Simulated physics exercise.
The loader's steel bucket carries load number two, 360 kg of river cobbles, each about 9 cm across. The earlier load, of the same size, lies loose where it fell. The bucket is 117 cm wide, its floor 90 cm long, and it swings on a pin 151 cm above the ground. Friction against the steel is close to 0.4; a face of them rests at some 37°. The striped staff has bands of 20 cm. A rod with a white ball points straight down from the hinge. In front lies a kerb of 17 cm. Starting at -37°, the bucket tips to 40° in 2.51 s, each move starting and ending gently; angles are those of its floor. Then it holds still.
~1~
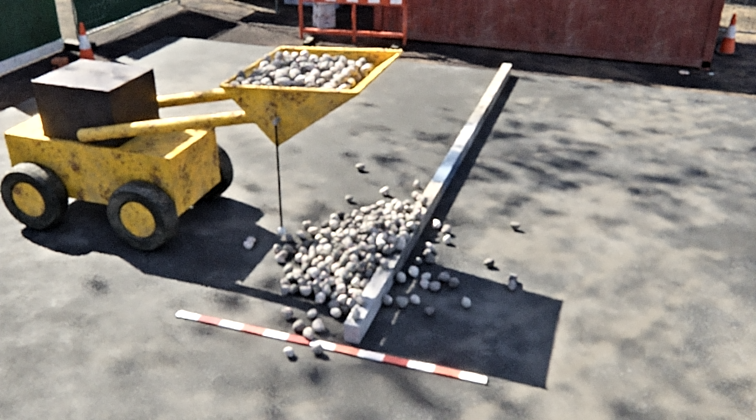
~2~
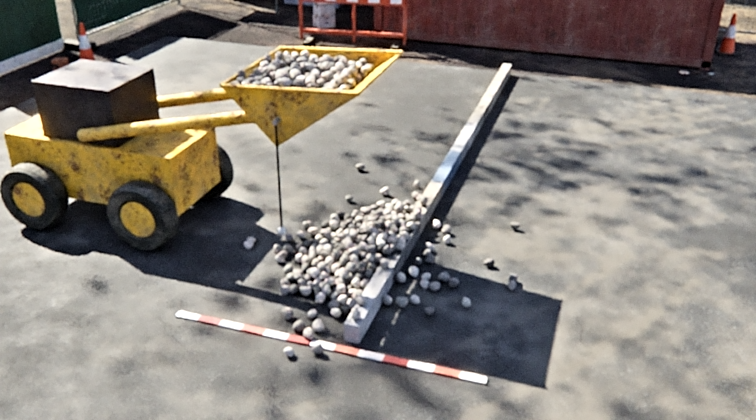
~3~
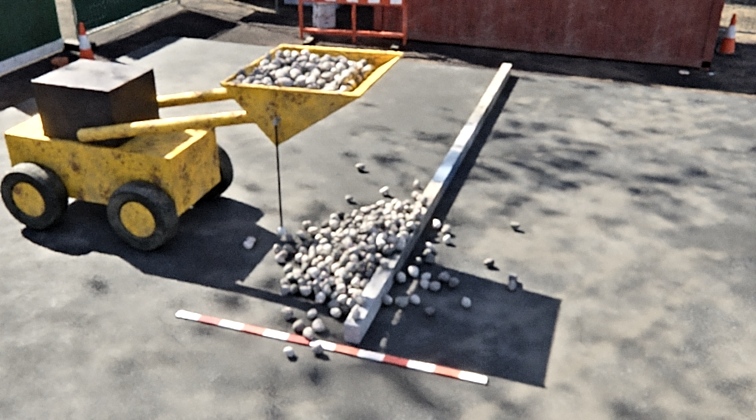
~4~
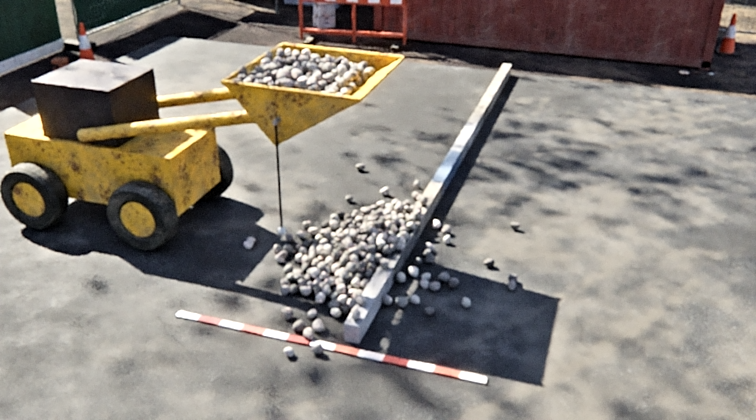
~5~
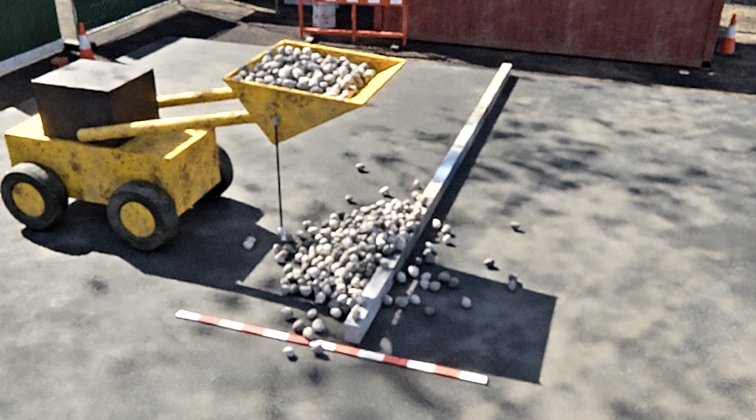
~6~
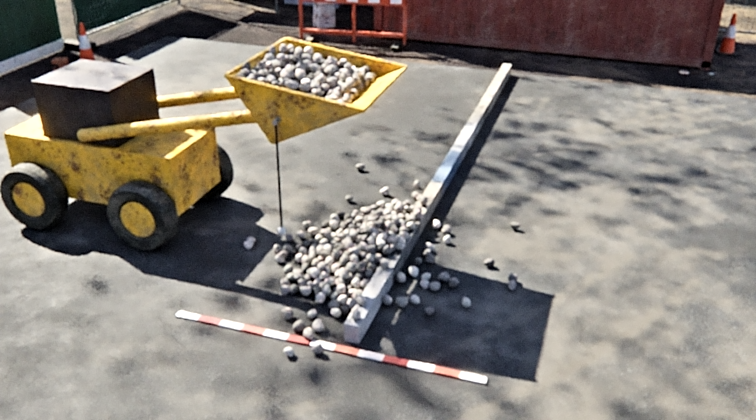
On a sunlit paved yard, a yellow loader stood beside a loose pile of grey stones lying against a long kerb, while its raised, stone-filled bucket slowly tilted slightly downward at the right.
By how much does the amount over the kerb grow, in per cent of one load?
About 80 per cent.
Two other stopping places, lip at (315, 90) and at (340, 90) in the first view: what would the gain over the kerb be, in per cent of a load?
About 20 and 55 per cent.
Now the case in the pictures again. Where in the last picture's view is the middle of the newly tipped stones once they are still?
Near (435, 260).
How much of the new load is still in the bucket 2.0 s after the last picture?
About 5 per cent.
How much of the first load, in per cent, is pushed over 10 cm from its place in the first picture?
Roughly 5 per cent of them.
Then, 1.3 s after the last picture the floor is at 28°; in per cent of one load, 92 in the bucket, 102 on this side of the kerb, 6 over the kerb; the foremost stones are at (479, 277).
Then, 2.0 s after the last picture the floor is at 40°; in per cent of one load, 6 in the bucket, 137 on this side of the kerb, 57 over the kerb; the foremost stones are at (502, 264).
Then, 2.4 s after the last picture the floor is at 40°; in per cent of one load, 0 in the bucket, 121 on this side of the kerb, 79 over the kerb; the foremost stones are at (530, 275).
Then, 5.0 s after the last picture the floor is at 40°; in per cent of one load, 0 in the bucket, 114 on this side of the kerb, 86 over the kerb; the foremost stones are at (563, 290). Net gain over the kerb, 80.
